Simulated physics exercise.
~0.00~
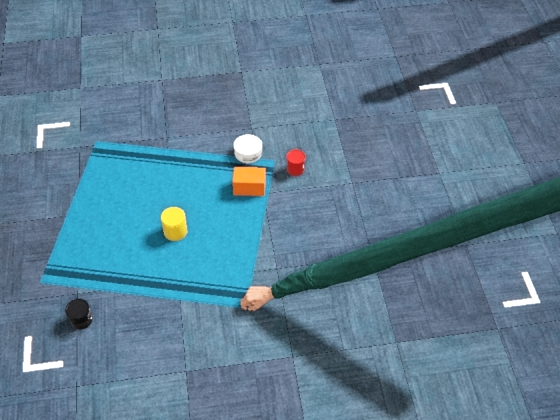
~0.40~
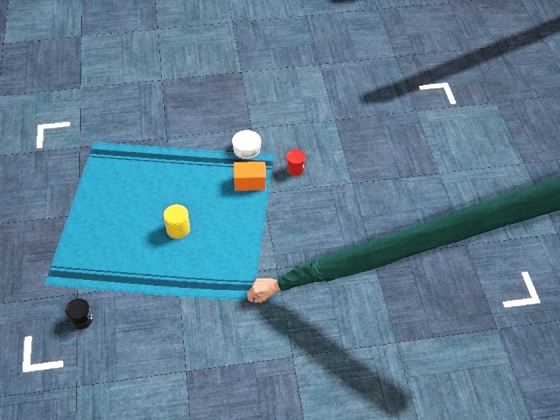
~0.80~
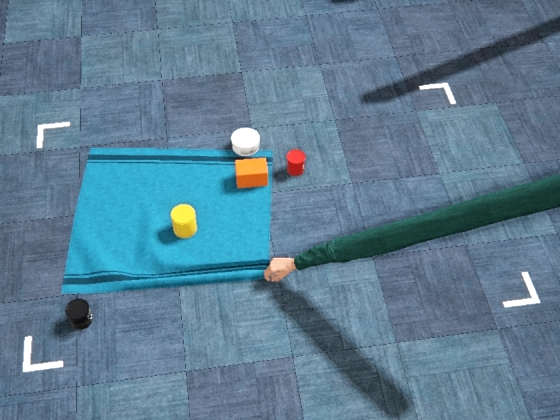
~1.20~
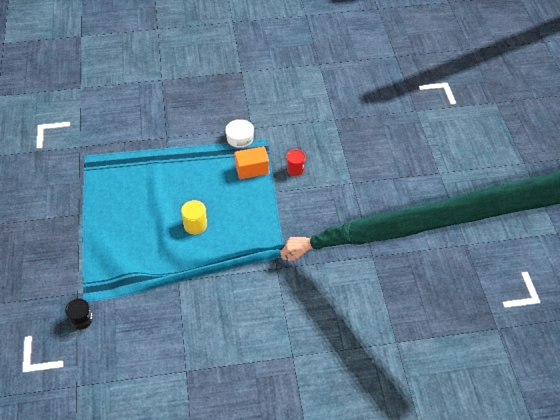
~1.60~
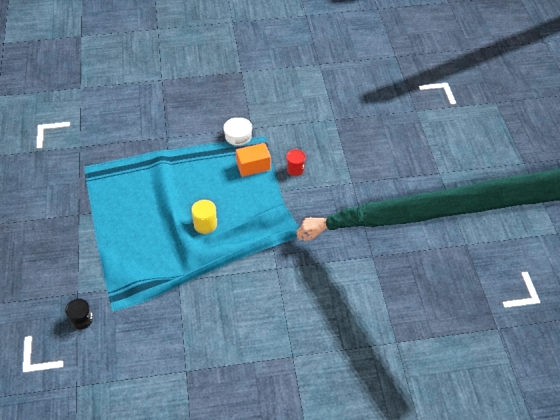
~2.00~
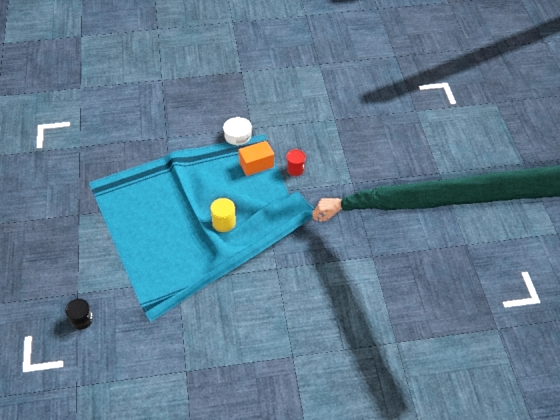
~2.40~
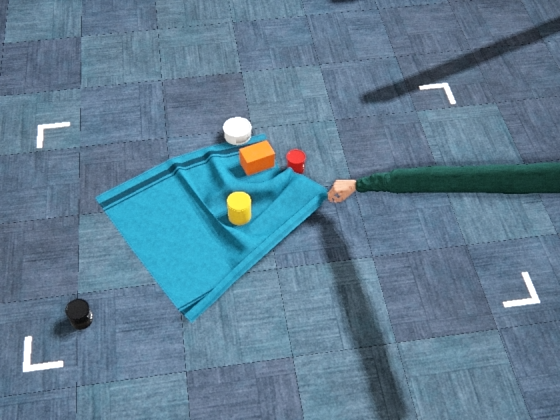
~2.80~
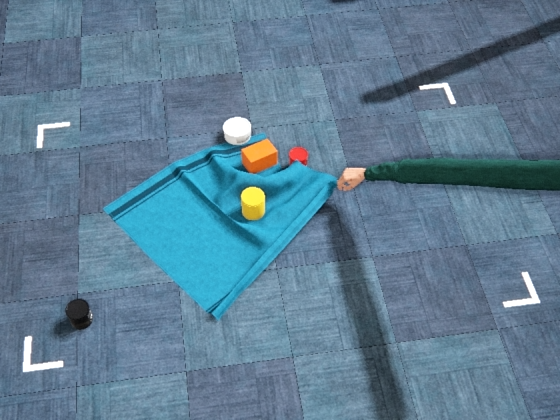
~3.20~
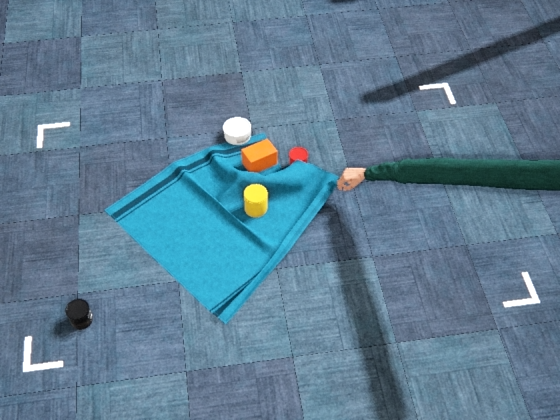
A hand in a long dark green sleeve, reaching in from the right, grips the lower right corner of a bright blue mat on a blue-grey carpet, seen from above at an angle. A yellow tub stands on the mat, an orange crate and white bin near its upper right corner, a red bucket just beyond, and a black bin at lower left. The hand draws the corner right and upward, and the yellow tub rides along while the crate and white bin shift slightly. The mat swings round, creases and bunches against the red bucket, partly hiding it. Finally the hand stops, still holding the rumpled mat, with the tub below the crate and the black bin unmoved.
